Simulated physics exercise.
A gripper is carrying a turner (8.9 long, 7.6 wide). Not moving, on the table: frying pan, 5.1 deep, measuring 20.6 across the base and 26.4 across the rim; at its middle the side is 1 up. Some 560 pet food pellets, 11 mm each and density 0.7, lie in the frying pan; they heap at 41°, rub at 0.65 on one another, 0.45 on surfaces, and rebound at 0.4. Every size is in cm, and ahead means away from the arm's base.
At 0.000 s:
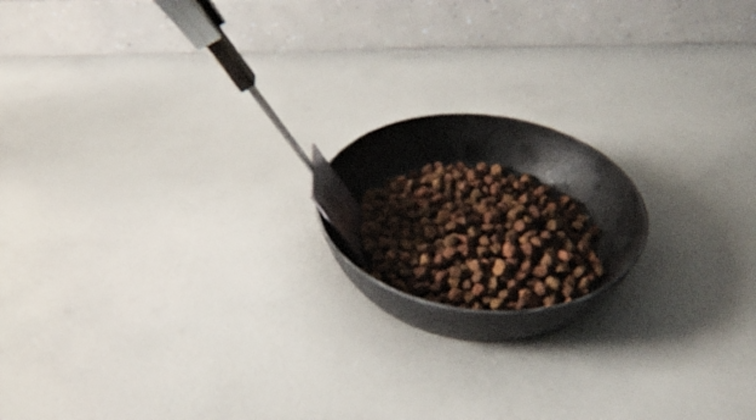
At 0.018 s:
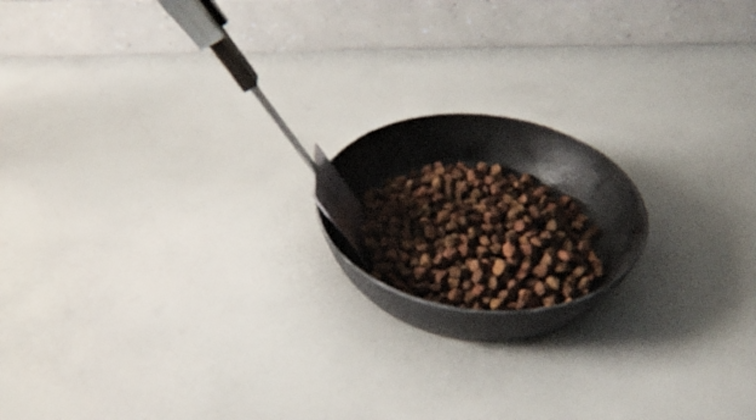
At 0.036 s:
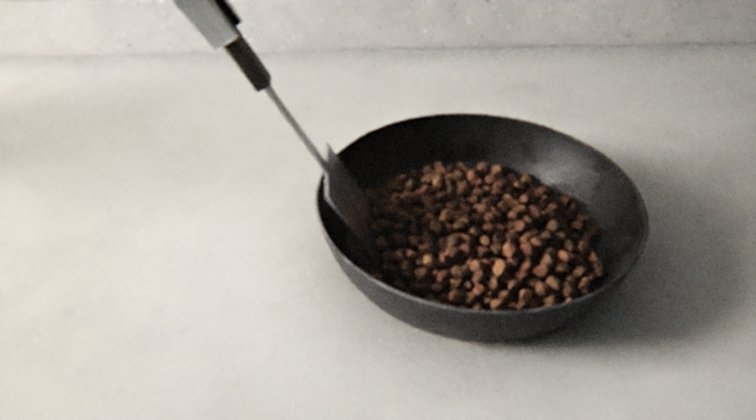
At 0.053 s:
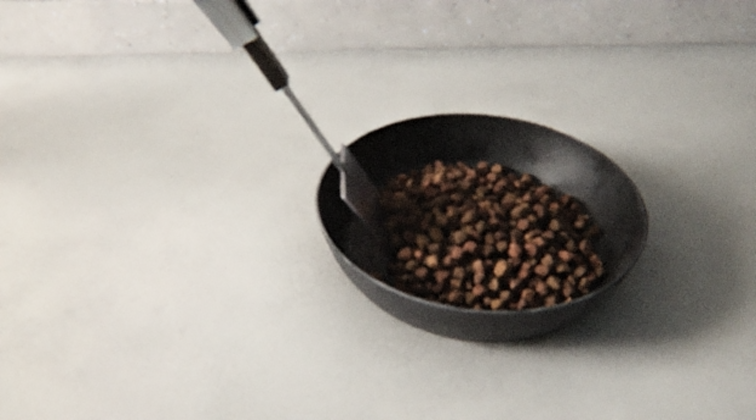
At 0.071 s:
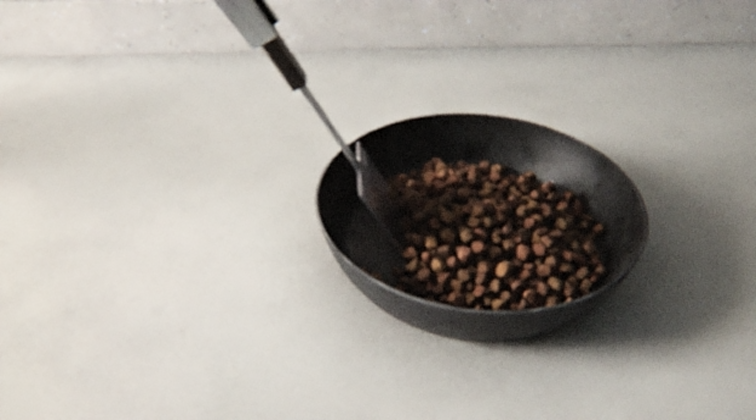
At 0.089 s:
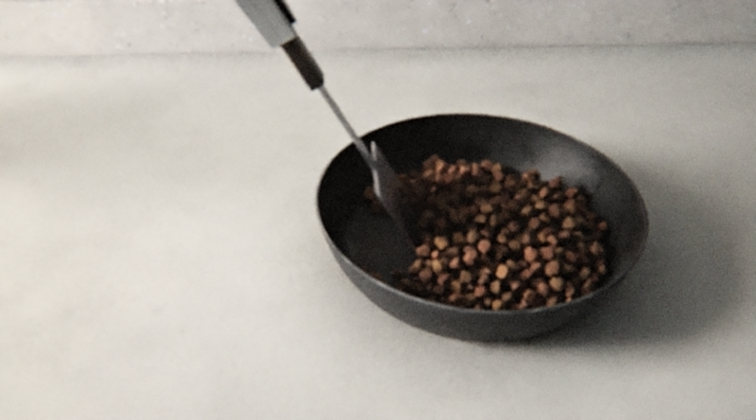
Dark frying pan of small brown pellets sitting on a pale table as a gripper-held turner pushes slowly rightward through them.
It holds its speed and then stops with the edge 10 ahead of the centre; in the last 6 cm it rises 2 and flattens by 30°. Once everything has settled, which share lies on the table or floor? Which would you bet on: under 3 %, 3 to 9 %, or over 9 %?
I would bet on 3 to 9 %.
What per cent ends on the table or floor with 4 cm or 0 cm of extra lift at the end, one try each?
Near 10 and 0 percent respectively.
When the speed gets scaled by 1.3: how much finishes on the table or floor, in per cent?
Roughly 10 per cent.
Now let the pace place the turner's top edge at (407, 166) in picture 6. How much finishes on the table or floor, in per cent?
Roughly 15 per cent.
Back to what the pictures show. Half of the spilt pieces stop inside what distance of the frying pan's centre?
It works out to near 18 cm.
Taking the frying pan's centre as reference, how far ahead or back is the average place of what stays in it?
I'd put it at roughly 5.0 cm toward the front.
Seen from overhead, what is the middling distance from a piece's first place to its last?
Roughly 4 centimetres.
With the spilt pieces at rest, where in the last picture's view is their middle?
Approximately at (652, 216).
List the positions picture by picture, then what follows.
The turner top edge at (312, 169), sloping 61°; upper third of the load around (474, 222), from x 365 to 600, top at y 165; 561 in the frying pan, in the first frame.
The turner top edge at (314, 169), sloping 61°; upper third of the load around (474, 222), from x 365 to 600, top at y 165, in the second frame.
The turner top edge at (326, 168), sloping 61°; upper third of the load around (470, 219), from x 365 to 600, top at y 165, in the third frame.
The turner top edge at (342, 168), sloping 61°; upper third of the load around (472, 216), from x 365 to 600, top at y 165, in the fourth frame.
The turner top edge at (359, 167), sloping 61°; upper third of the load around (477, 213), from x 365 to 600, top at y 165, in the fifth frame.
The turner top edge at (375, 167), sloping 61°; upper third of the load around (481, 211), from x 365 to 605, top at y 160; 561 in the frying pan, in the sixth frame.
After 0.16 s, sloping 61°, highest piece 5 above the table; 561 in the frying pan.
After 0.23 s, sloping 51°, highest piece 6 above the table; 561 in the frying pan.
After 0.47 s, sloping 31°, highest piece 6 above the table; 532 in the frying pan, 25 on the table or floor, 4 on the blade or in flight.
After 1.52 s, sloping 31°, highest piece 6 above the table; 532 in the frying pan, 29 on the table or floor.
In the end, 532 in the frying pan, 29 on the table or floor. That is 5 % on the table or floor.
